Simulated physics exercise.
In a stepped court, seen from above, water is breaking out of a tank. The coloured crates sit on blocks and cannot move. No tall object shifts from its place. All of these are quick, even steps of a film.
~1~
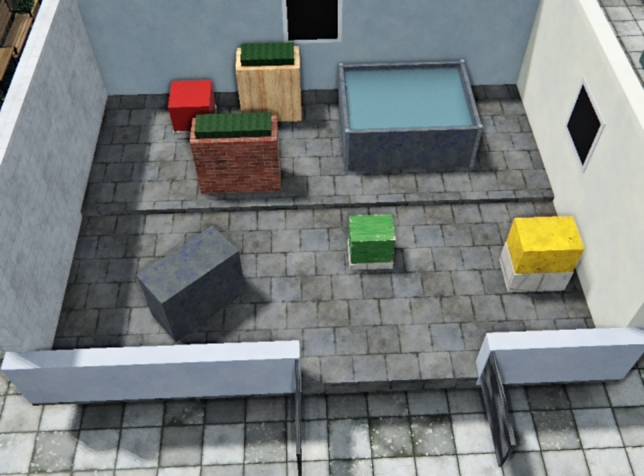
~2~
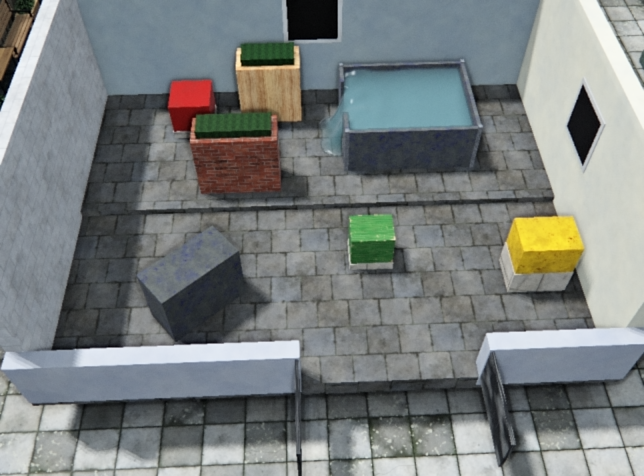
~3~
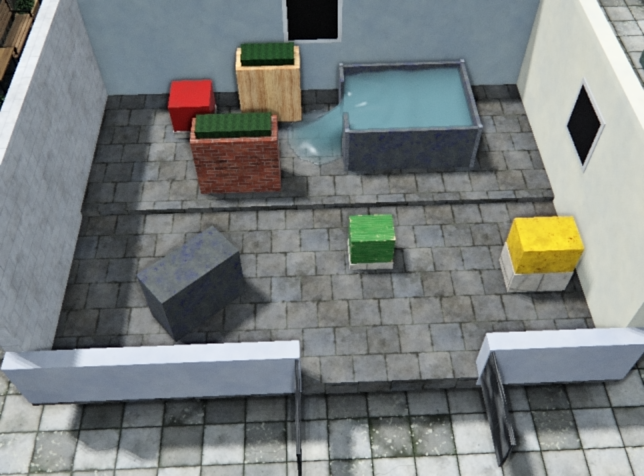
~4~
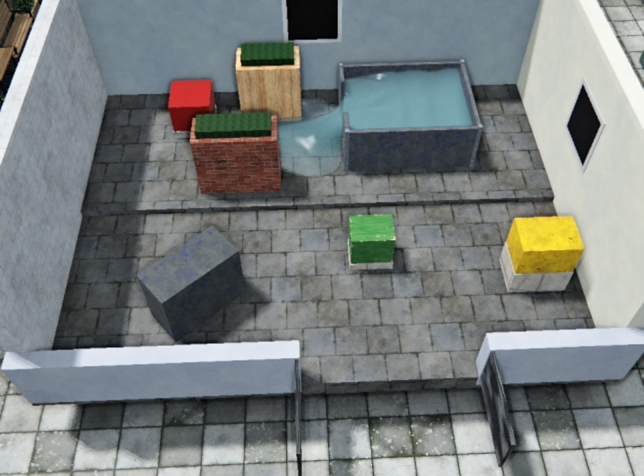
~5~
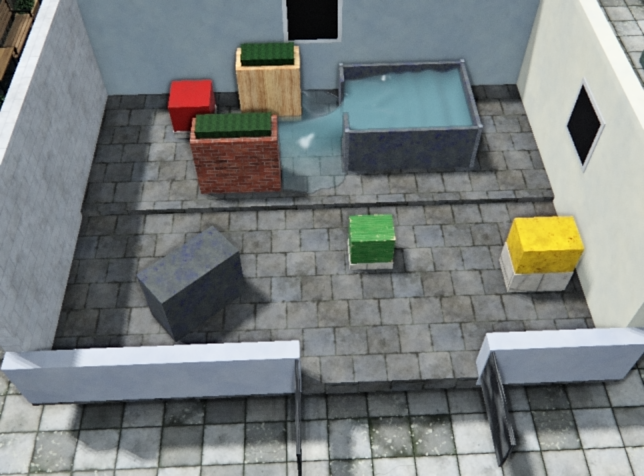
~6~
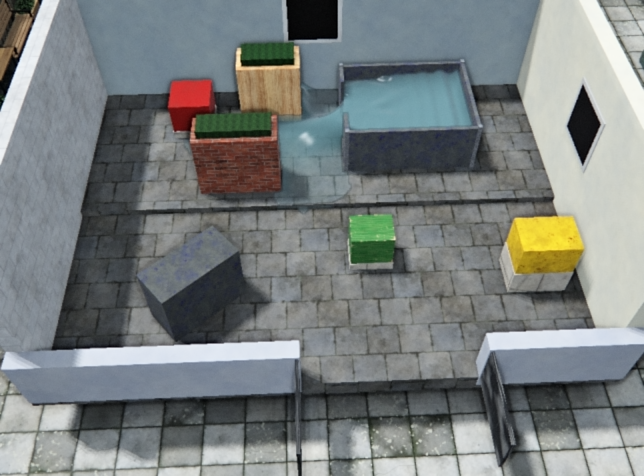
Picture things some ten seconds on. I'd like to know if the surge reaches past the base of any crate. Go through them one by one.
Result: The red crate meets the water. The green crate avoids the water. The yellow crate avoids the water.
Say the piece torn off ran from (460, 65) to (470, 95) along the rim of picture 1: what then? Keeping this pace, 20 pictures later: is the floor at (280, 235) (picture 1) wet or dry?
Check at the point: Never reached.
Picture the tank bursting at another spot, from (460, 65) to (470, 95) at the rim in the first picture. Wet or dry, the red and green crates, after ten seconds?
In short: Red is spared; green is soaked.
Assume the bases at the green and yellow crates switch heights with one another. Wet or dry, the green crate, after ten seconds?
Well, after the swap green stays unflooded.
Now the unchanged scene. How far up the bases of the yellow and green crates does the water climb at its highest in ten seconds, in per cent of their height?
About 20 percent and about 60 percent.
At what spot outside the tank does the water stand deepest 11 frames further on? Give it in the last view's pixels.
Around (222, 134).
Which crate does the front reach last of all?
Answer: The one in yellow.
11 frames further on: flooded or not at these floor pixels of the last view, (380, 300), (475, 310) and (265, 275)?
Going through them one by one, the first is spared, the second spared and the third waterlogged.
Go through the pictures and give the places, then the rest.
Still water in the tank at (407, 99), in the first frame.
The front is at (333, 153), out from the gap at (345, 122), in the second frame.
The front is at (294, 146), out from the gap at (345, 124), in the third frame.
The front is at a hidden place, out from the gap at (345, 125), in the fourth frame.
Water pours out at (345, 124) and has run to a hidden place, in the fifth frame.
The front is at (190, 147), out from the gap at (345, 124), in the sixth frame.
A moment on, water covers 20 % of the floor; the red crate water round its plinth, the green crate not reached, the yellow crate not reached.
Next, water covers 40 % of the floor; the red crate water round its plinth, the green crate water round its plinth, the yellow crate not reached.
Then, water covers 50 % of the floor; the red crate water round its plinth, the green crate water round its plinth, the yellow crate not reached.
Later, water covers 65 % of the floor; the red crate water round its plinth, the green crate water round its plinth, the yellow crate water round its plinth.
In the end, water covers 90 % of the floor; the red crate was topped, the green crate stayed above the water, the yellow crate stayed above the water.
